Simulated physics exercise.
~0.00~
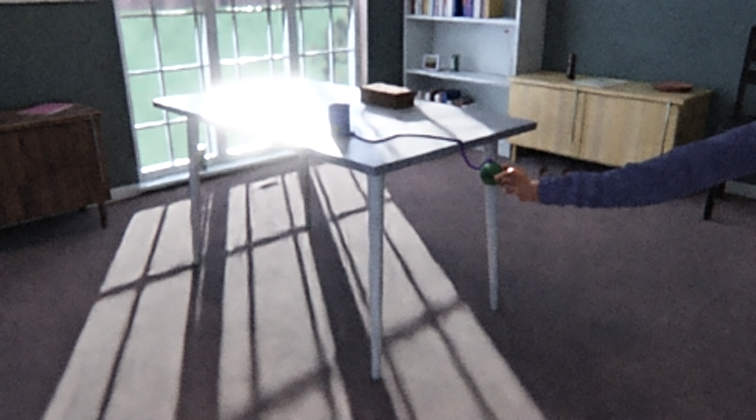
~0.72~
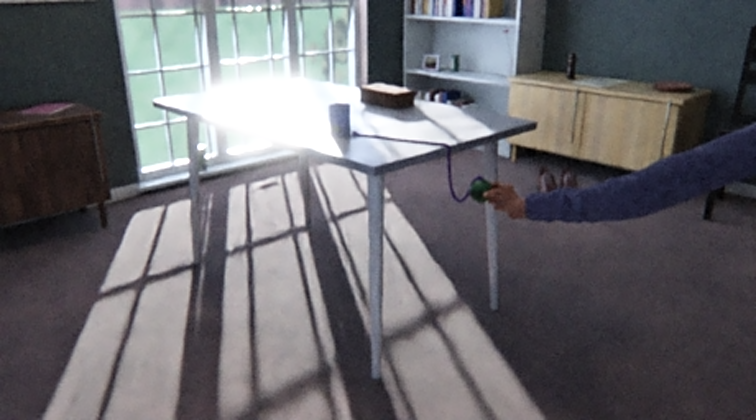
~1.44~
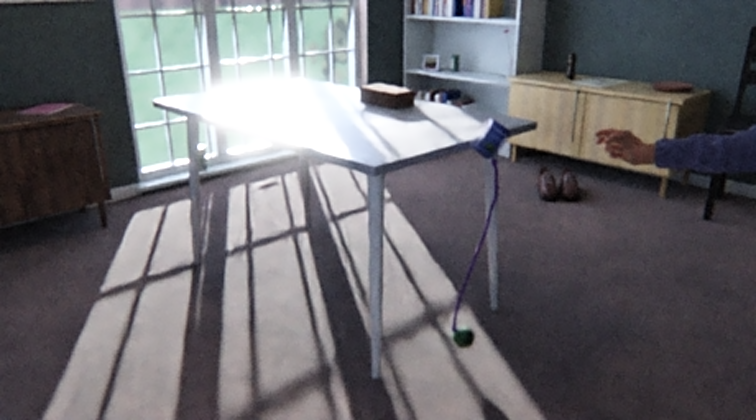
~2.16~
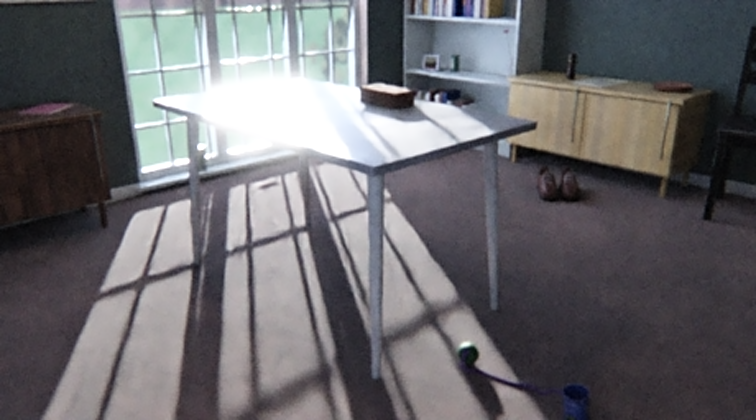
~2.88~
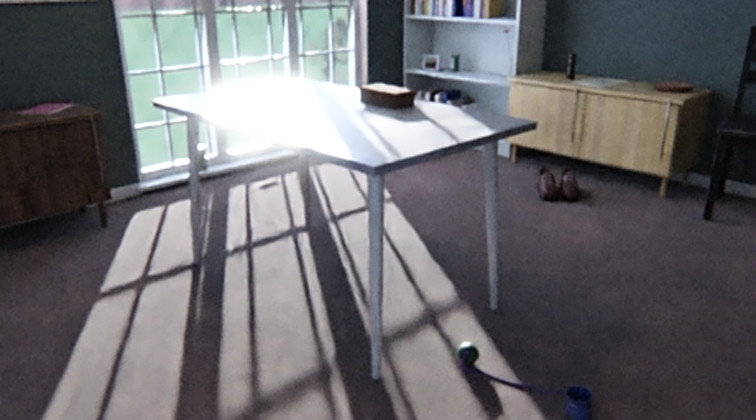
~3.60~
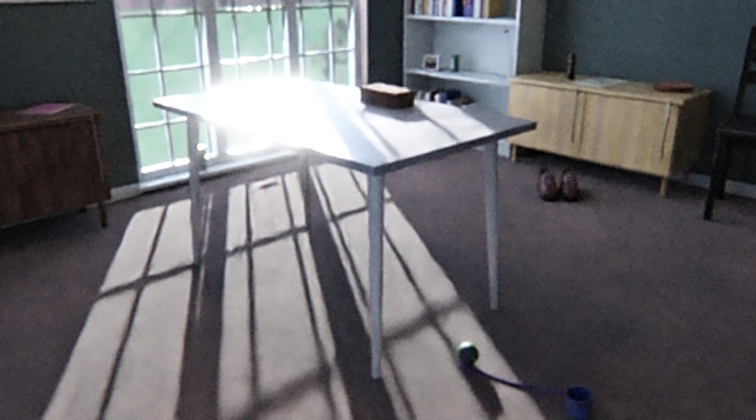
In a dim room with tall windows, seen from a still view slightly above a pale table, bright sun throws barred shadows across the carpet. A blue cup stands near the front of the tabletop with a brown brick behind it, and a purple-blue cord runs from the cup to a green ball held by a hand at the right. The hand moves the ball slightly left and down, then lets go and draws back. The ball drops, and the cup is dragged right and tips over the edge. Ball and cup end up on the floor, still joined, while the brick stays put.
